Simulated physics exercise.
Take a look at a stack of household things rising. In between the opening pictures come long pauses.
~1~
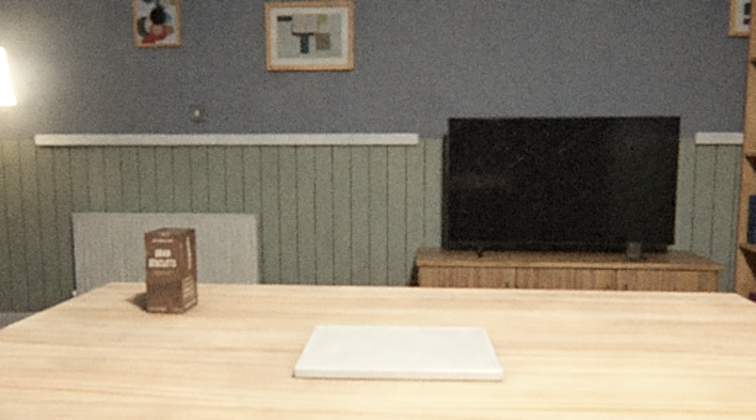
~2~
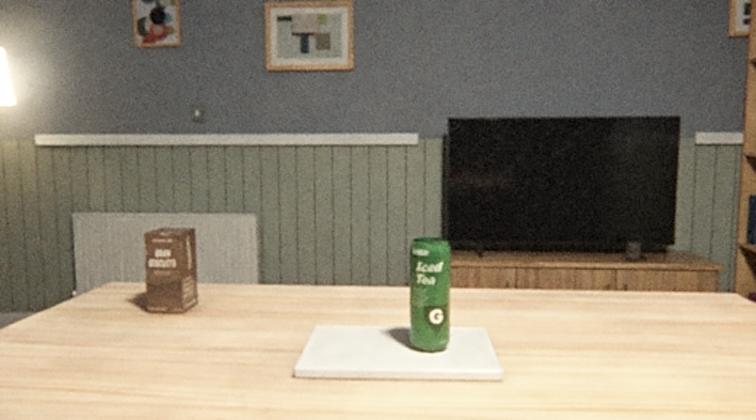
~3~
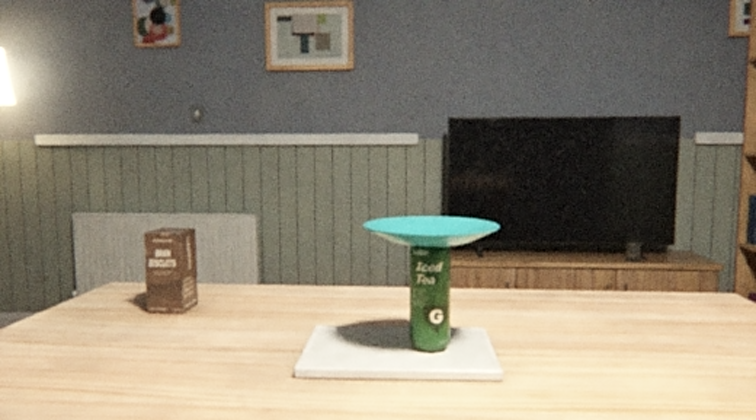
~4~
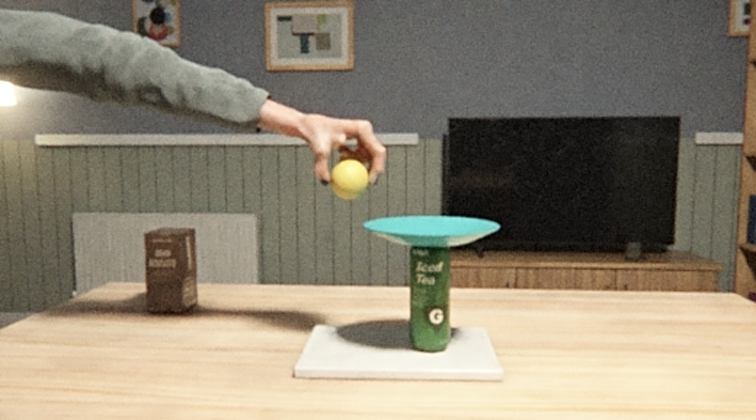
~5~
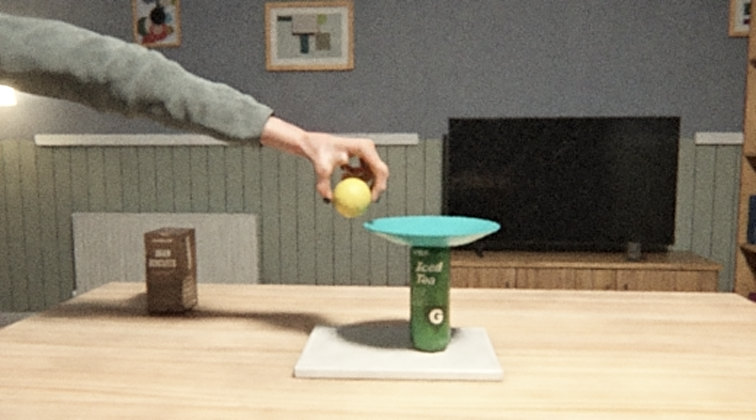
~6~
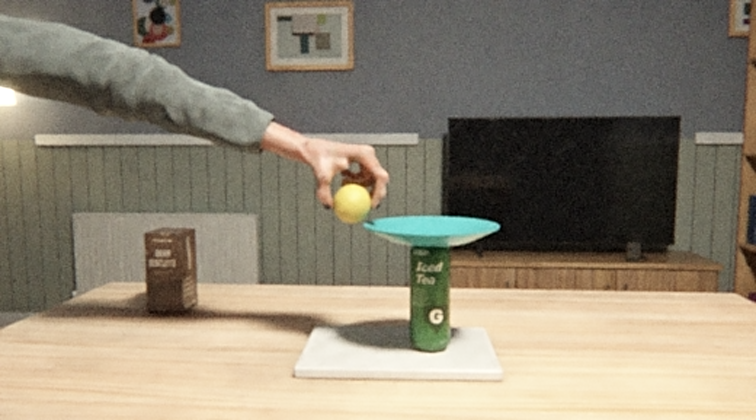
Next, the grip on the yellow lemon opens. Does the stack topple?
Yes, it topples.
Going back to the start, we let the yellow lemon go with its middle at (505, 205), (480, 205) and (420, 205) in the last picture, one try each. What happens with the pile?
So the first time it tips over, the second time it stays intact, and the third time it stays intact.
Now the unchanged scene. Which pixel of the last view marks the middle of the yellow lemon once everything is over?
Look near (312, 326) in the final picture.
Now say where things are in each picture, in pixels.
The last thing is not in view yet, in the first frame.
The last thing is not in view yet; white tray (399, 350), in the second frame.
The last thing is not in view yet; green can (430, 294), in the third frame.
On its way; yellow lemon (350, 180); white tray (399, 350), in the fourth frame.
On its way; yellow lemon (352, 199); green can (430, 294), in the fifth frame.
Set down, still held; yellow lemon (352, 204); white tray (399, 350), in the sixth frame.
Then, 0.20 s later than the last frame, yellow lemon now fallen.
Then, 0.30 s later than the last frame, things are still on the move.
Then, 0.40 s later than the last frame, as before.
When it is over, fallen, yellow lemon; the other 4 as before. End places, in pixels of the last picture, yellow lemon near (312, 326). The pile loses its balance.
